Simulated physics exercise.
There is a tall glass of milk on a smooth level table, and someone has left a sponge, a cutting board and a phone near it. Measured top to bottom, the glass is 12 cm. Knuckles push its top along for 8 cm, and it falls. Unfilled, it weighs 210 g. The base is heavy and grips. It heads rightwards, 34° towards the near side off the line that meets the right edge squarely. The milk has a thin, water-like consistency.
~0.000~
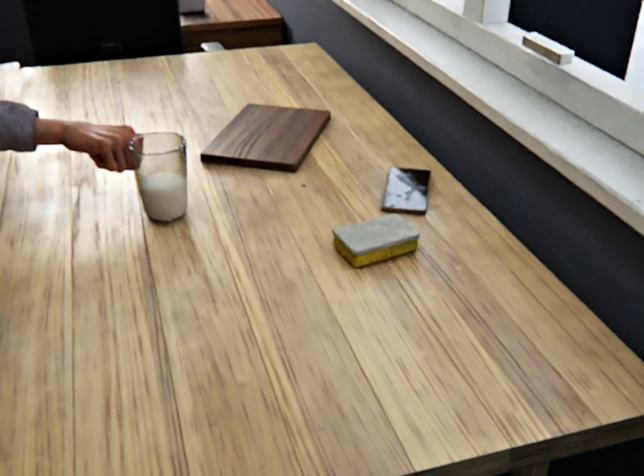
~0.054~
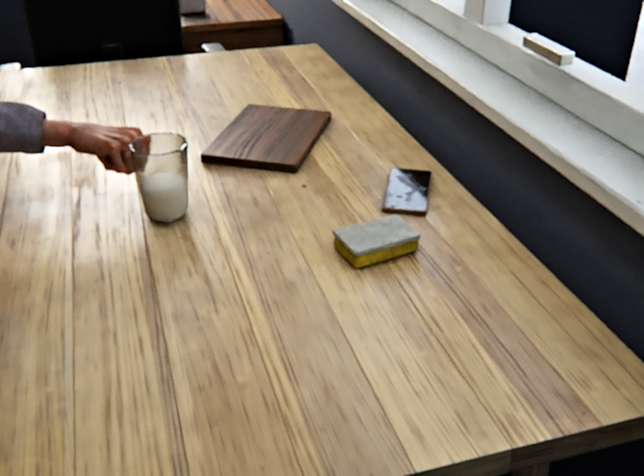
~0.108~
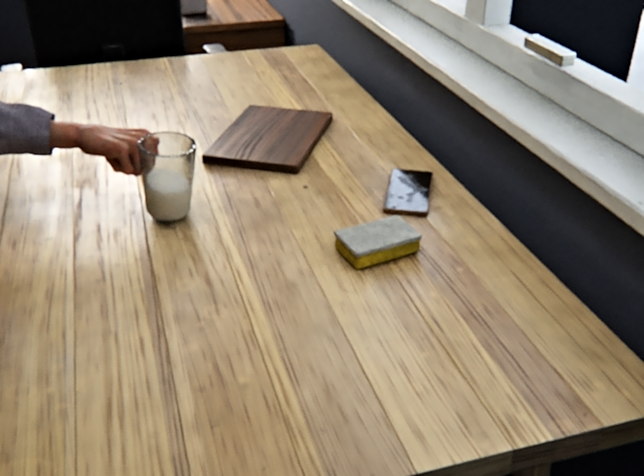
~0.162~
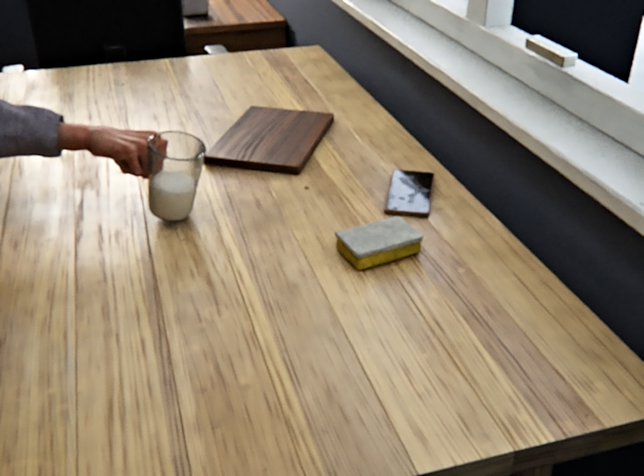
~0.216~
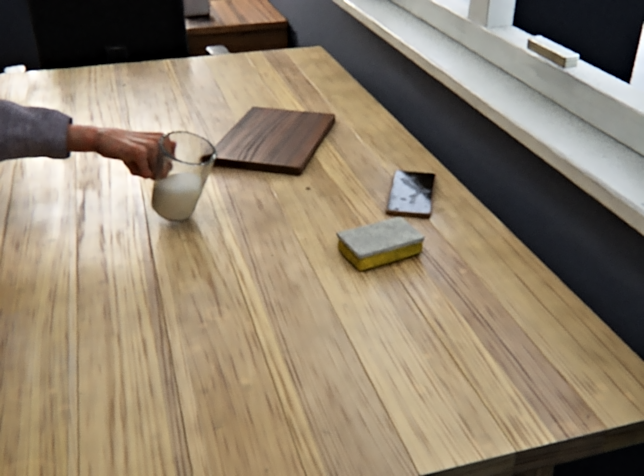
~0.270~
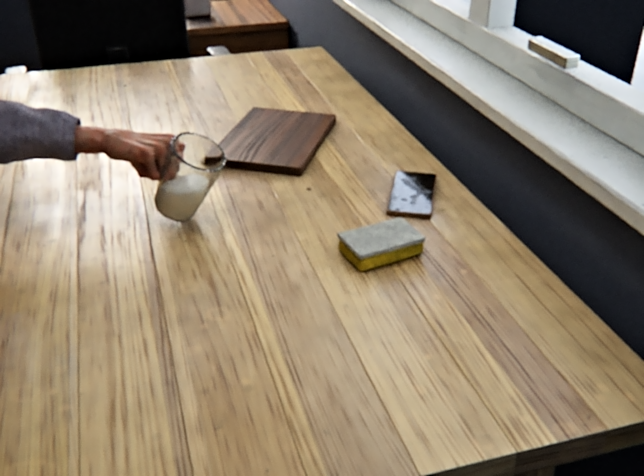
To begin with, a glass of milk stands upright on a wooden table near a cutting board, a phone and a sponge, with a hand at its upper left side. The hand pushes the glass slightly rightwards, and then the glass tilts increasingly to the right, the hand still against it.
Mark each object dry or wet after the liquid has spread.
Sponge: Wet; cutting board: Dry; phone: Wet.
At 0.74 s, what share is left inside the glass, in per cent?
Some 46 per cent.
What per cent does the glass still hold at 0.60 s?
Near 92 in a hundred.
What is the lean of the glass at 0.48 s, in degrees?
It leans roughly 60° from upright.
By 0.48 s the tilt is 61° and 100 per cent is in the glass, 0 has run off the table; wet so far, nothing.
By 0.60 s the tilt is 86° and 92 per cent is in the glass, 0 has run off the table; wet so far, nothing.
By 0.74 s the tilt is 86° and 45 per cent is in the glass, 0 has run off the table; wet so far, sponge.
By 0.98 s the tilt is 86° and 21 per cent is in the glass, 0 has run off the table; wet so far, sponge, phone.
At rest 8 per cent is in the glass, 14 has run off the table; wet so far, sponge, phone.
